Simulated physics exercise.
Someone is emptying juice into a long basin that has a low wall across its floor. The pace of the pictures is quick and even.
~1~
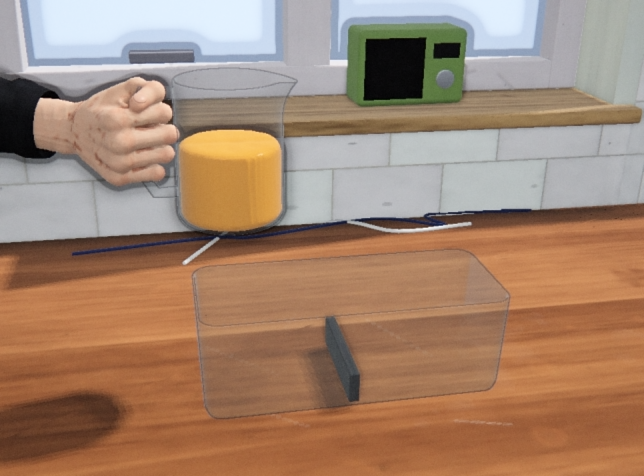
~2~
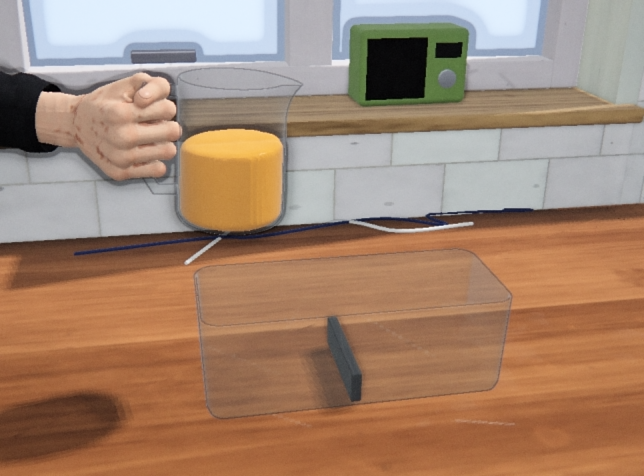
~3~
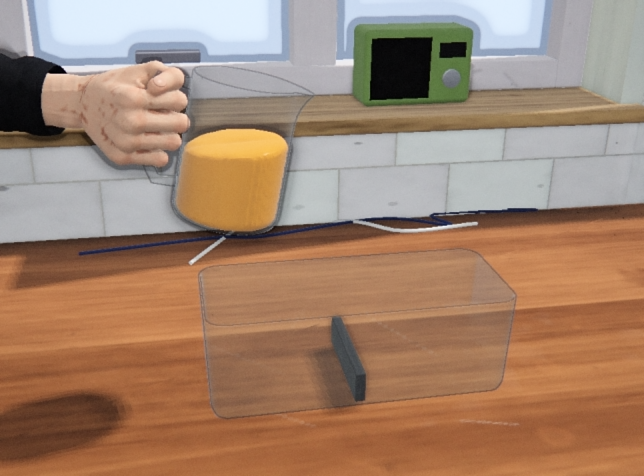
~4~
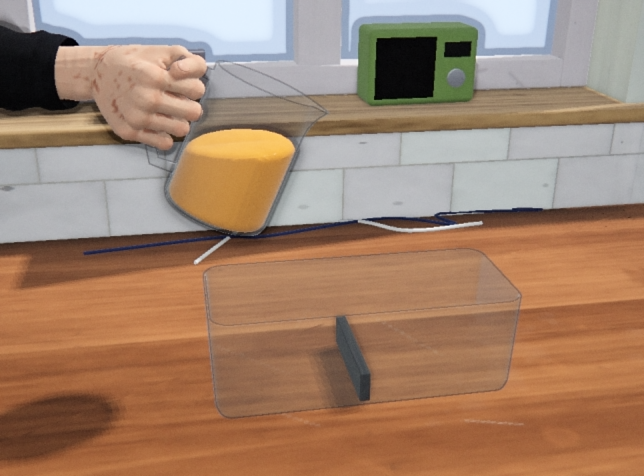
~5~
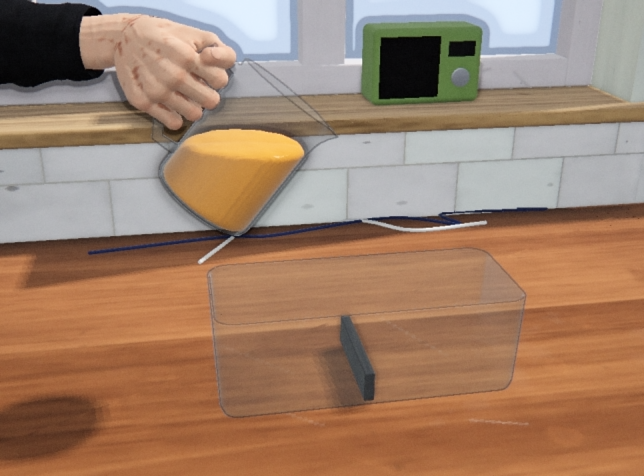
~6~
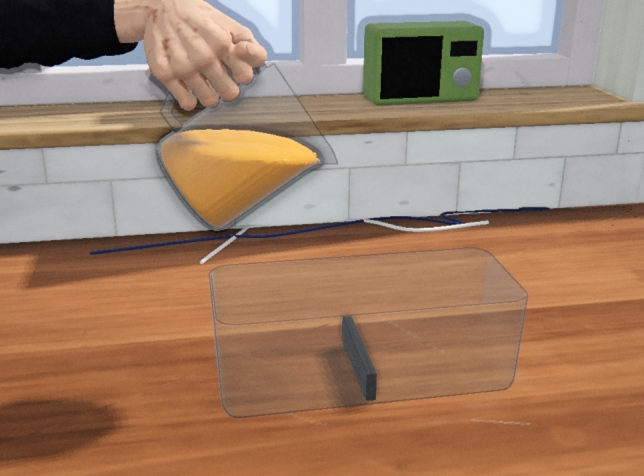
At first, a hand holds a clear jug of orange juice almost upright above a wooden counter, behind a long transparent basin with a low dark wall across its floor. The hand then rises and tilts the jug steadily to the right, and the juice slides toward the lowered lip, still inside.
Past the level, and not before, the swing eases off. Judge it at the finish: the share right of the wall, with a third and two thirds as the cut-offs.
At the finish, the right of the wall has over two thirds.
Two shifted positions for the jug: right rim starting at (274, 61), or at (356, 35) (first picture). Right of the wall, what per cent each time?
Roughly 65 per cent, and 75 per cent.
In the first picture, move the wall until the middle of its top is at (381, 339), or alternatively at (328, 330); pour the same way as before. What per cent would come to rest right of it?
With the first placement it is 10 %, with the second 95 %.
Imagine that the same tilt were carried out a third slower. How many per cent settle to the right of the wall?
Something like 90 percent.
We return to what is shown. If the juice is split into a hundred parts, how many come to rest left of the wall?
Some 10 parts in a hundred.
A moment on, the jug is tipped right over and 65 per cent is still to pour, 1 is left of the wall and 7 right of it.
Next, the jug is tipped right over and 22 per cent is still to pour, 2 is left of the wall and 57 right of it.
Then the jug is tipped right over and 6 per cent is still to pour, 4 is left of the wall and 80 right of it.
Later the jug is tipped right over and 1 per cent is still to pour, 7 is left of the wall and 89 right of it.
At rest 10 per cent lies left of the wall, 88 right of it and 2 outside.
